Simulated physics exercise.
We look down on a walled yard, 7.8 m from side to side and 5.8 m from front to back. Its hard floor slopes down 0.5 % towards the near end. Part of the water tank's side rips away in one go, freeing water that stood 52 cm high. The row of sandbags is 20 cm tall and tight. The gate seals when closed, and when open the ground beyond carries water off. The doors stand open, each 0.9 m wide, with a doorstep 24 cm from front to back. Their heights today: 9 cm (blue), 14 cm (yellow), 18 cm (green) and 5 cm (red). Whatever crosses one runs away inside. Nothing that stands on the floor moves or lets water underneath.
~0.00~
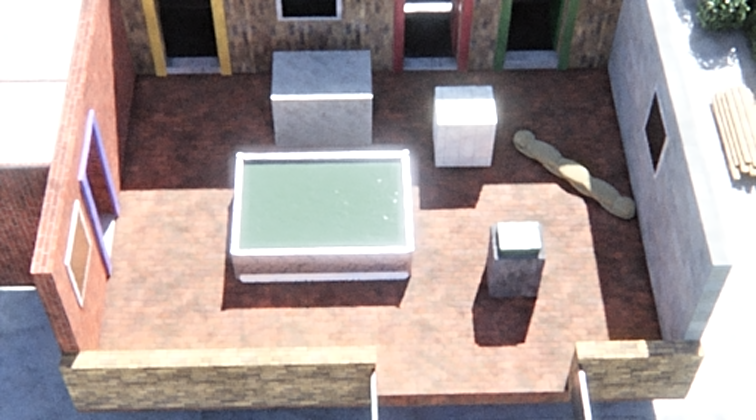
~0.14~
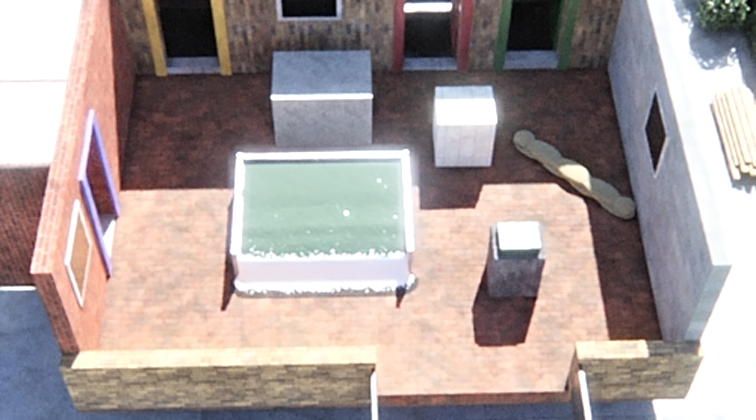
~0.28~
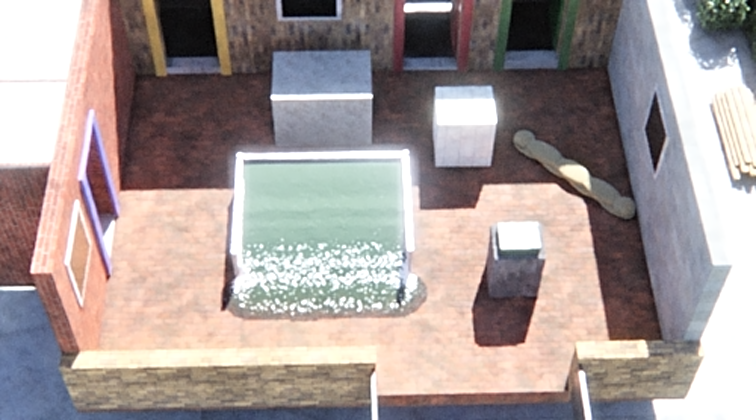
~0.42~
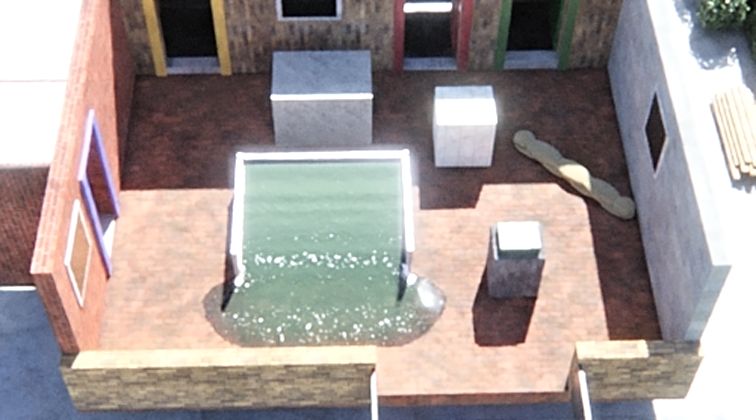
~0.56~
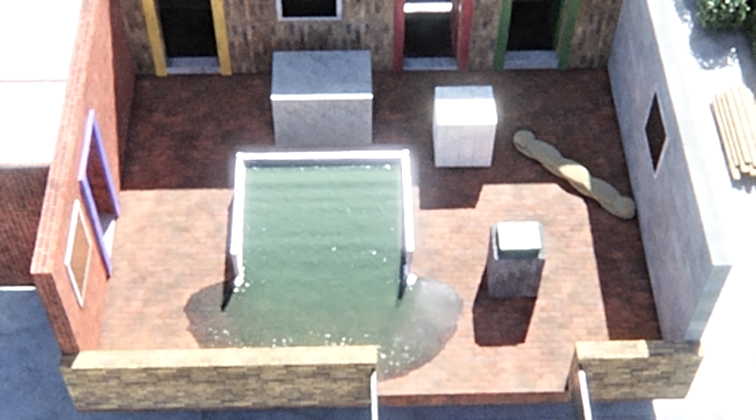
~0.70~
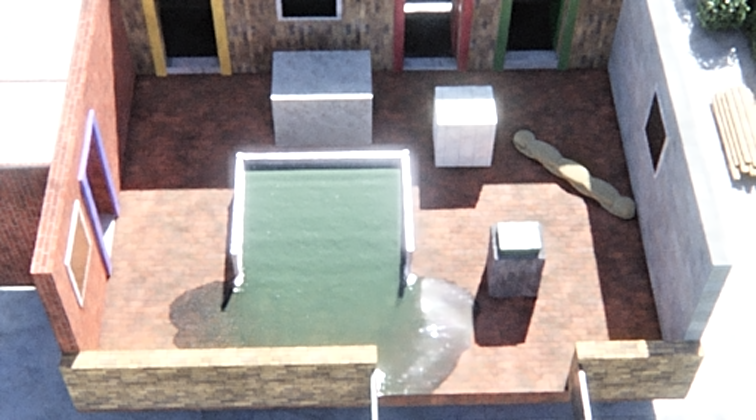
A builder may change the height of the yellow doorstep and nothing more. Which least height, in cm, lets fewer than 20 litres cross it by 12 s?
At least 7.5 cm or so.
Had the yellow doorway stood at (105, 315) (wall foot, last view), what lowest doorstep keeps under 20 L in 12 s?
Roughly 16 cm.
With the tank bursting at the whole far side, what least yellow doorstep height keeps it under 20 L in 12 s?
About 13.0 cm.
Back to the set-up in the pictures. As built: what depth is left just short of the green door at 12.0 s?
Some 1.0 cm.
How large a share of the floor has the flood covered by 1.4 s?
Some 20 per cent of it.
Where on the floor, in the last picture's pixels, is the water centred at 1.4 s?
Around (318, 280).
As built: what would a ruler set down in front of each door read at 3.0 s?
In cm: Blue 7, yellow 0, green 0, red 0.
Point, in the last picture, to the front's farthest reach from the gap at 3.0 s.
Near (614, 374).
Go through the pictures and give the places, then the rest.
In the first picture, the water tank at (323, 205) is whole and still, 52 cm deep; the yellow door at (187, 29) is dry.
In the second picture, the gap is at (323, 266), the front 0.3 m out at (242, 292); the back of the water tank holds 52 cm.
In the third picture, water pours out at (323, 268) and has run 0.7 m, to (245, 314); about 11 cm deep outside, 52 cm at the back.
In the fourth picture, the gap is at (324, 268), the front 1.1 m out at (248, 343); the back of the water tank holds 52 cm.
In the fifth picture, the front is at a hidden place, 1.7 m from the gap at (324, 268); 4.8 m2 of floor is wet, 46 cm left at the back.
In the sixth picture, water pours out at (324, 269) and has run 2.0 m, to a hidden place; about 8 cm deep outside, 44 cm at the back; 4.2 m in a straight line remain to the yellow door at (187, 29).
After 1.4 s water covers 20 % of the floor, deepest (39 cm) near (309, 368); it has not reached the yellow door.
After 3.0 s water covers 30 % of the floor, deepest (30 cm) near (94, 384); it has not reached the yellow door.
After 12.0 s water covers 95 % of the floor, deepest (6 cm) near (264, 175); 5 cm at the yellow door, 0 litres in over its 14 cm doorstep.
At the yellow door as built, the water arrived by 4.4 s and peaked near 12 cm at 4.8 s.
Run again over the same 12 s with other heights there, 34 litres in over 6.5 cm, 11 litres over 8.5 cm. The limit of 20 litres is kept from about 7.5 cm up.
